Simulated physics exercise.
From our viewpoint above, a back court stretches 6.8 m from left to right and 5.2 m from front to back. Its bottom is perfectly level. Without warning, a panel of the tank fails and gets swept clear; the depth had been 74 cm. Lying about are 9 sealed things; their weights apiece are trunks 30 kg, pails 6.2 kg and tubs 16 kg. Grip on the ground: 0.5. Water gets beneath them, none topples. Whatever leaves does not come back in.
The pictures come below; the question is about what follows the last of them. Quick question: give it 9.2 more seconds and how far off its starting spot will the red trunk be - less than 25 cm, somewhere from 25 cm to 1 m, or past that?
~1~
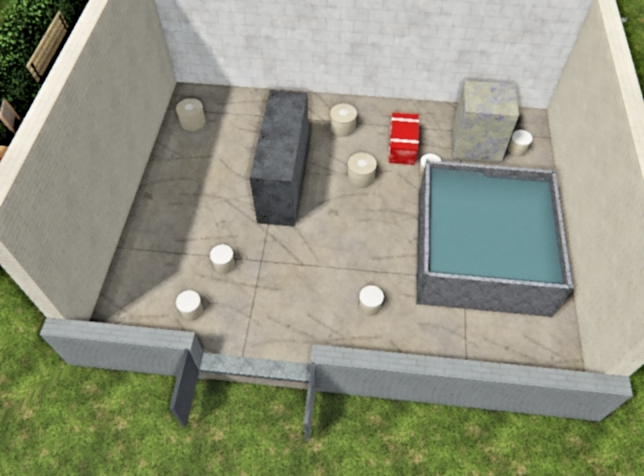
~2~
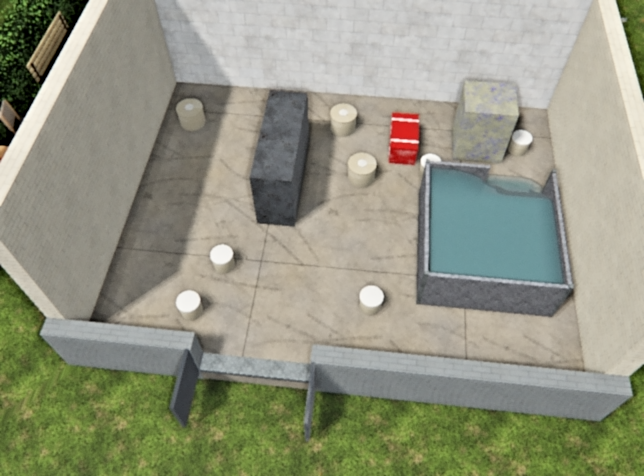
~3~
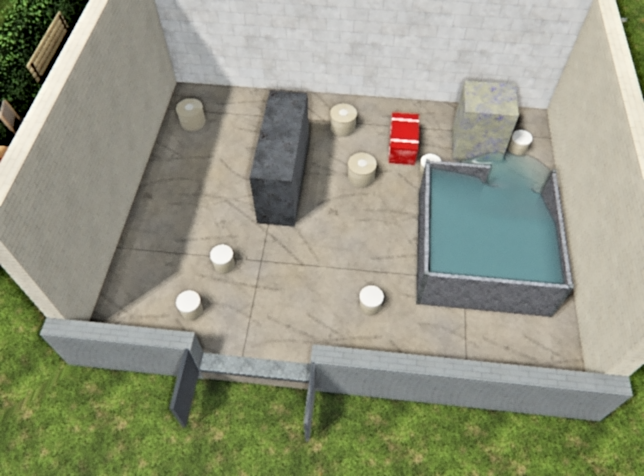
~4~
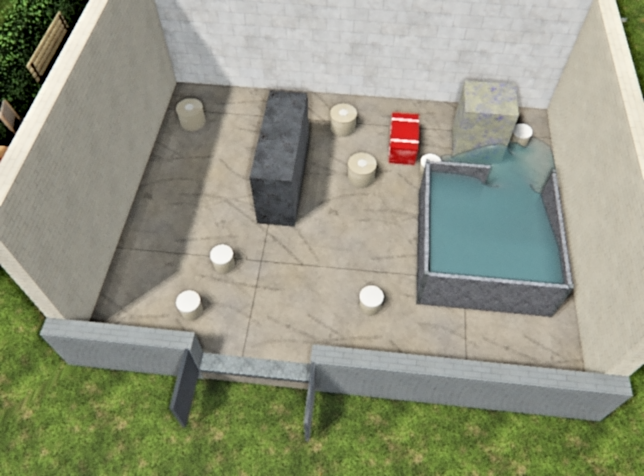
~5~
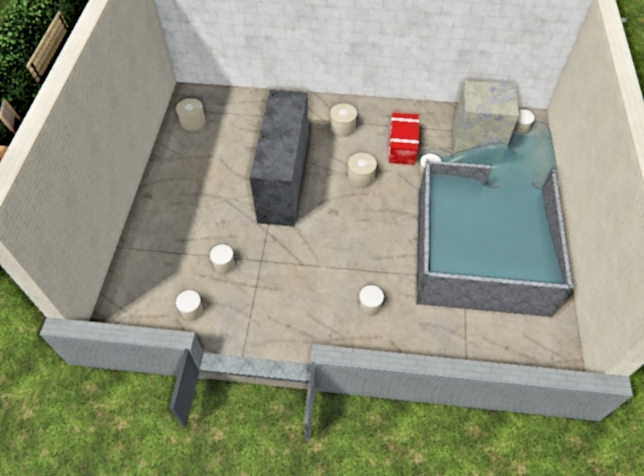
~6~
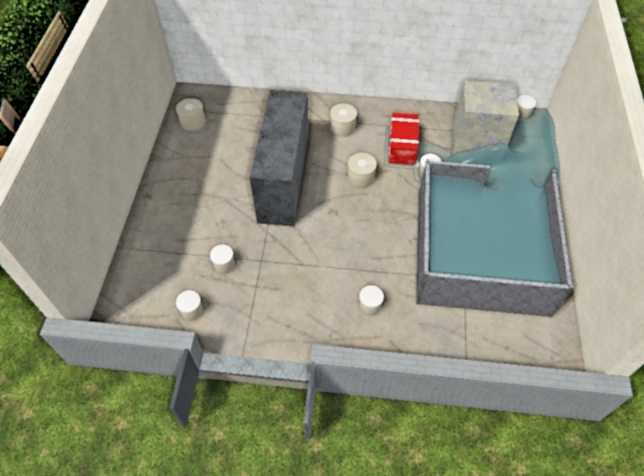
Movement: Big.
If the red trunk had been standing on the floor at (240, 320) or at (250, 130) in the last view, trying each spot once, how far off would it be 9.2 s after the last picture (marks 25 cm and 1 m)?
Run one, it remains planted; run two, it gets swept far.
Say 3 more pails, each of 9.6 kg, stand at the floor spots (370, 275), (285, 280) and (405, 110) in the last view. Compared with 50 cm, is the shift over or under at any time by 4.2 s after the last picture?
Going through them in the order asked, they come out shy of the mark, shy of the mark and clear of the mark.
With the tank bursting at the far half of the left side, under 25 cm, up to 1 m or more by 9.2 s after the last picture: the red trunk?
Note: Red trunk unmoved.
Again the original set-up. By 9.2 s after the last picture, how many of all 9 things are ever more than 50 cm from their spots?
I count 7.
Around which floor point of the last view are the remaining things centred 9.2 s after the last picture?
Averaged position, last view: Near pixel (294, 229).
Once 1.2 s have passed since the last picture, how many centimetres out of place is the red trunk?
Roughly 60 centimetres by that point.
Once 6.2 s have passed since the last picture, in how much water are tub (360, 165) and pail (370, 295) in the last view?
Around 6 cm and 3 cm.
Then, 1.2 s after the last picture the red trunk is near (372, 118), 0.6 m from its start, aground; 0 of 9 are out; 1 afloat.
Then, 3.8 s after the last picture the red trunk is near (322, 136), 1.4 m from its start, afloat; 0 of 9 are out; 3 afloat.
Then, 6.2 s after the last picture the red trunk is near (325, 139), 1.3 m from its start, aground; 0 of 9 are out; 2 afloat.
Then, 9.2 s after the last picture the red trunk is near (325, 139), 1.3 m from its start, aground; 0 of 9 are out; 2 afloat.
